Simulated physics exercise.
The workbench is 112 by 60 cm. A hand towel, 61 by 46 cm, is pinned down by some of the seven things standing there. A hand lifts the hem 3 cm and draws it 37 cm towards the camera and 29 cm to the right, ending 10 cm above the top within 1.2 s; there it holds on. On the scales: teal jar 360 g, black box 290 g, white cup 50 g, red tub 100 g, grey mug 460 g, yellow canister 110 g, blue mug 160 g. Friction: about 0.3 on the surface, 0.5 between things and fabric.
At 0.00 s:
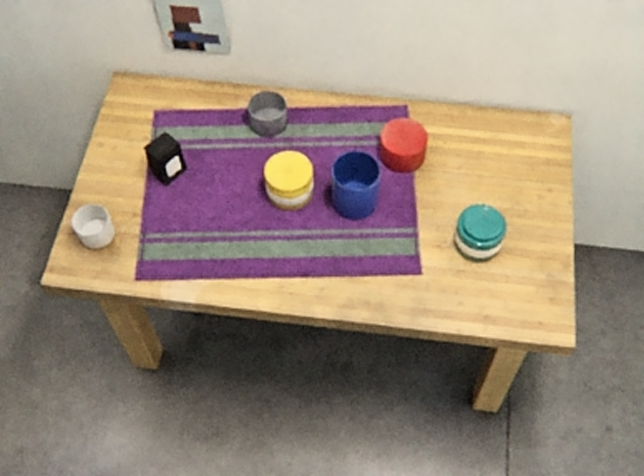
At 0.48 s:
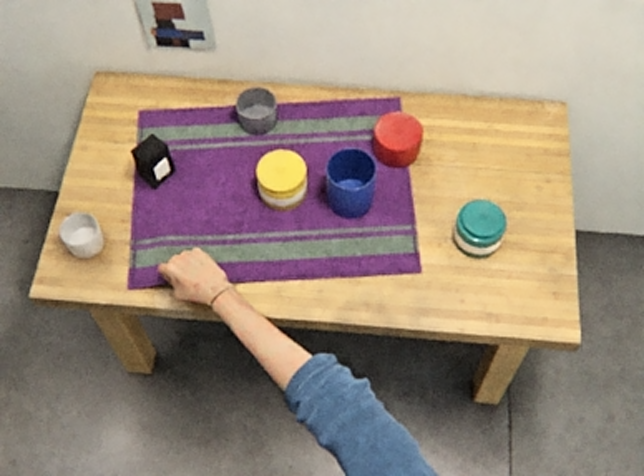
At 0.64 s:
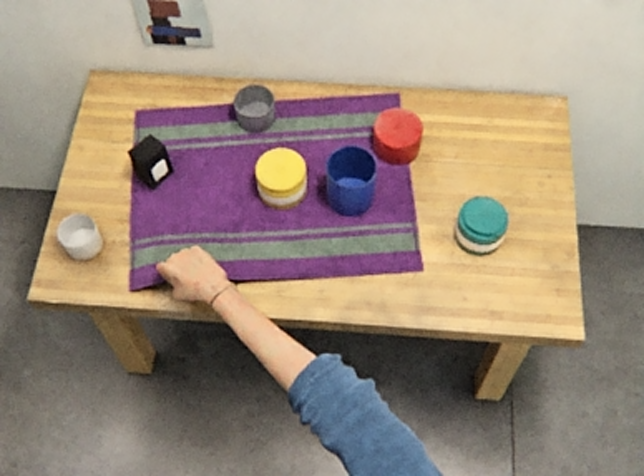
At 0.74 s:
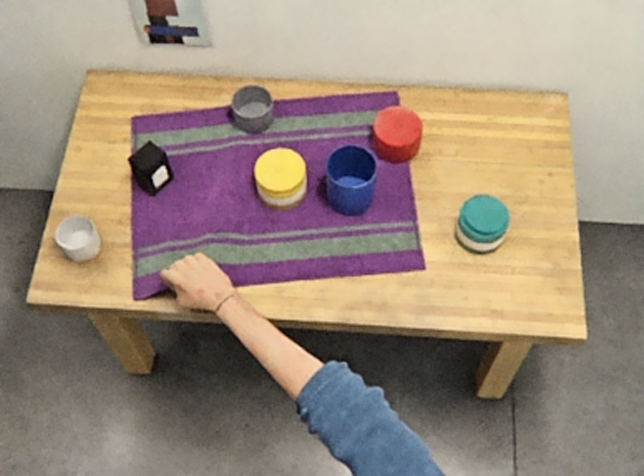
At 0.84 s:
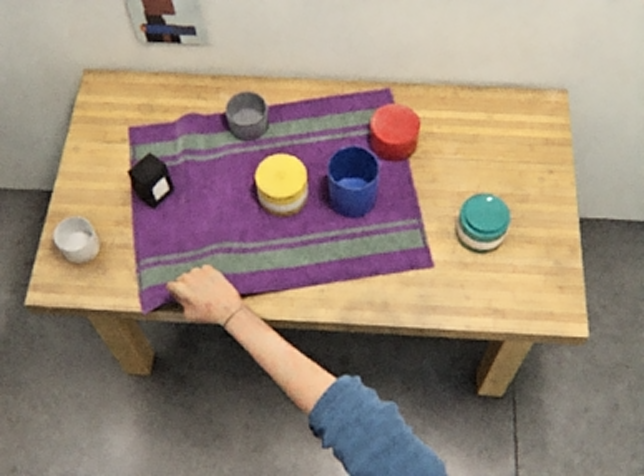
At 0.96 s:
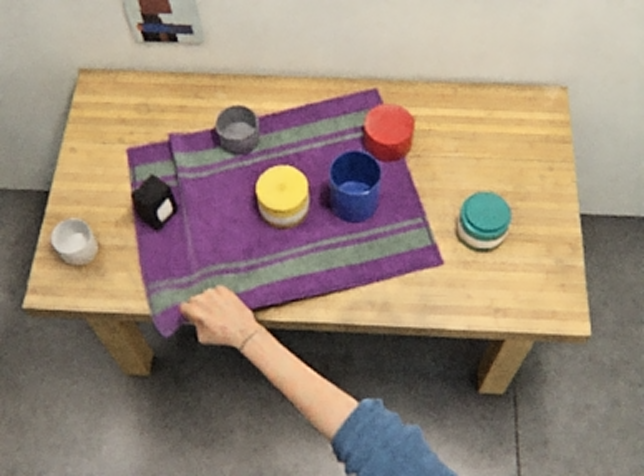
A light wooden workbench stands against a pale wall on a grey floor, seen from above and in front. A purple hand towel with green stripes lies under a black box, grey mug, yellow canister, blue mug and red tub, with a white cup at left and teal jar at right. The view shifts slightly as a blue-sleeved arm reaches in, grips the near-left hem and pulls it nearer and rightward, wrinkling and turning the towel, with the black box and grey mug shifting along.
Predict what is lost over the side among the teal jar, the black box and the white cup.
The teal jar stays on, the black box drops off, the white cup keeps to the top.
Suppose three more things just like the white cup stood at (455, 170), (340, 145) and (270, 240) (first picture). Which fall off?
In that order: Stays on, drops off, goes over.
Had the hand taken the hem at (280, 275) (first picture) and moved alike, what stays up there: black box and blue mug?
Then: Black box falls off, blue mug falls off.
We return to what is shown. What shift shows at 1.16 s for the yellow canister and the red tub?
Yellow canister 10 cm, red tub 6 cm.
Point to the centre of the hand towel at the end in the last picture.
Near (297, 355).
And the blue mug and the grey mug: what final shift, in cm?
Blue mug 25 cm, grey mug 45 cm.
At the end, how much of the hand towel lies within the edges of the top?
About 35 per cent.
At 1.2 s, 85 % of the hand towel is still over the top; black box 22 cm off its start, grey mug 17 cm off its start, yellow canister 12 cm off its start.
At 1.4 s, 70 % of the hand towel is still over the top; black box 37 cm off its start, grey mug 30 cm off its start, yellow canister 23 cm off its start.
At 1.6 s, 45 % of the hand towel is still over the top; black box over the edge, grey mug 40 cm off its start at (215, 265), yellow canister 32 cm off its start at (304, 312).
At 1.8 s, 35 % of the hand towel is still over the top; black box over the edge, grey mug 46 cm off its start, yellow canister 37 cm off its start.
At 3.4 s, 35 % of the hand towel is still over the top; black box over the edge, teal jar 0 cm off its start at (487, 211), white cup 0 cm off its start at (71, 236), grey mug 46 cm off its start at (218, 290).
